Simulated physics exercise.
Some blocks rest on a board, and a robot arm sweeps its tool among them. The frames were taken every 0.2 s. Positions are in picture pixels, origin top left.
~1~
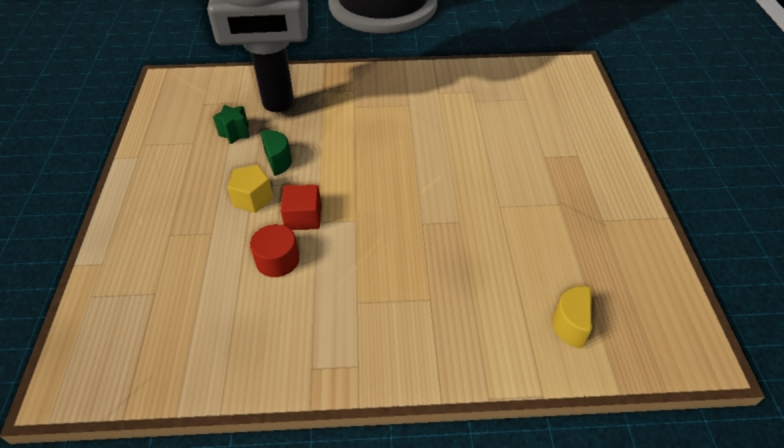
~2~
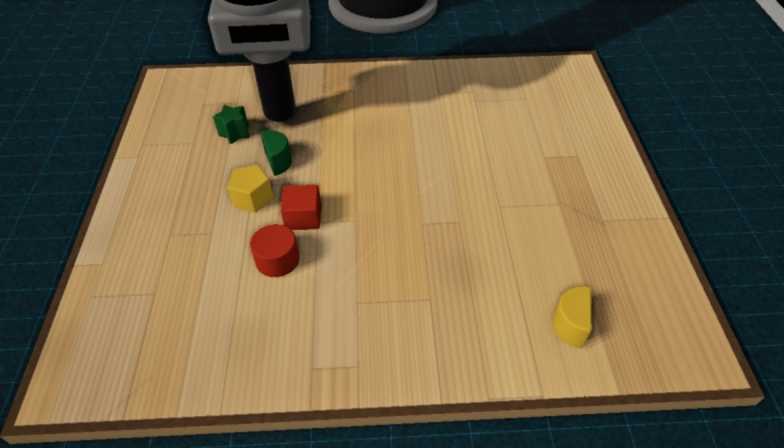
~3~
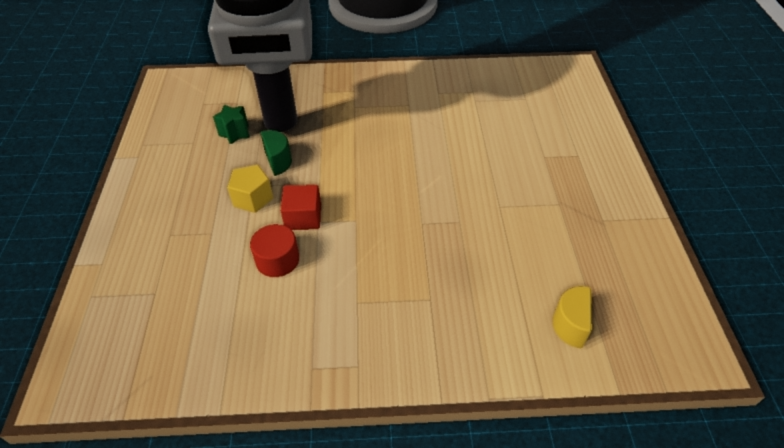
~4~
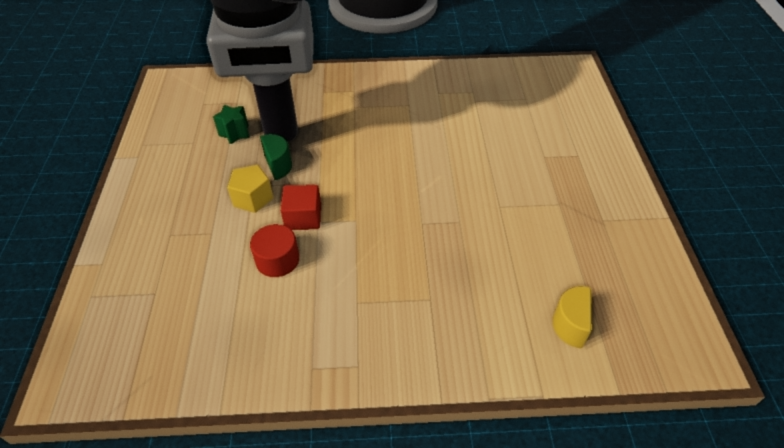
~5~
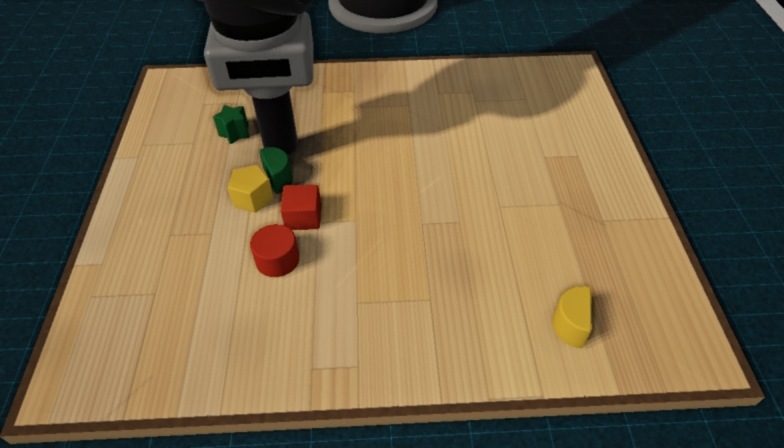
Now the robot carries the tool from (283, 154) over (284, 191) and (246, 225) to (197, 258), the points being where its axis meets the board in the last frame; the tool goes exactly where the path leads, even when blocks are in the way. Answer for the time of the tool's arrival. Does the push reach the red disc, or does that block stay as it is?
By then it is displaced.
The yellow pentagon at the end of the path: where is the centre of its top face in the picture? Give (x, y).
By then it is at (194, 200).
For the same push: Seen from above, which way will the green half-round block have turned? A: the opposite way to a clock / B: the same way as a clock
My answer is option A.
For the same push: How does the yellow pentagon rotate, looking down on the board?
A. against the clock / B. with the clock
B: With the clock.
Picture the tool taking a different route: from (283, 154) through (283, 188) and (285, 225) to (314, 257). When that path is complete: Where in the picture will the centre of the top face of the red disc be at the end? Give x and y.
At (275, 262).
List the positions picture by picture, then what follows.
The first picture shows tip of the tool at (279, 104), middles of tops, yellow pentagon at (247, 178), red disc at (273, 240), green half-round block at (274, 141), red square at (300, 197).
The second picture shows tool at (280, 113), nothing pushed.
The third picture shows tool at (281, 123), nothing pushed.
The fourth picture shows tool at (282, 134), green half-round block at (274, 145).
The fifth picture shows tool at (281, 146), yellow pentagon at (247, 178), red disc at (273, 240), green half-round block at (275, 158), red square at (300, 197).
The first path, step by step. One third of the way, tool at (282, 183); yellow pentagon at (240, 183), turned 30° clockwise; green half-round block at (268, 199), turned 20° clockwise; red square at (304, 207), turned 45° anticlockwise.
Two thirds of the way, tool at (243, 217); yellow pentagon at (203, 196), turned 105° clockwise; red disc at (276, 252); green half-round block at (241, 233), turned 25° anticlockwise; red square at (304, 207), turned 45° anticlockwise.
At the end, tool at (194, 251); yellow pentagon at (194, 200), turned 145° clockwise; red disc at (276, 252); green half-round block at (228, 248), turned 80° anticlockwise; red square at (304, 207), turned 45° anticlockwise.
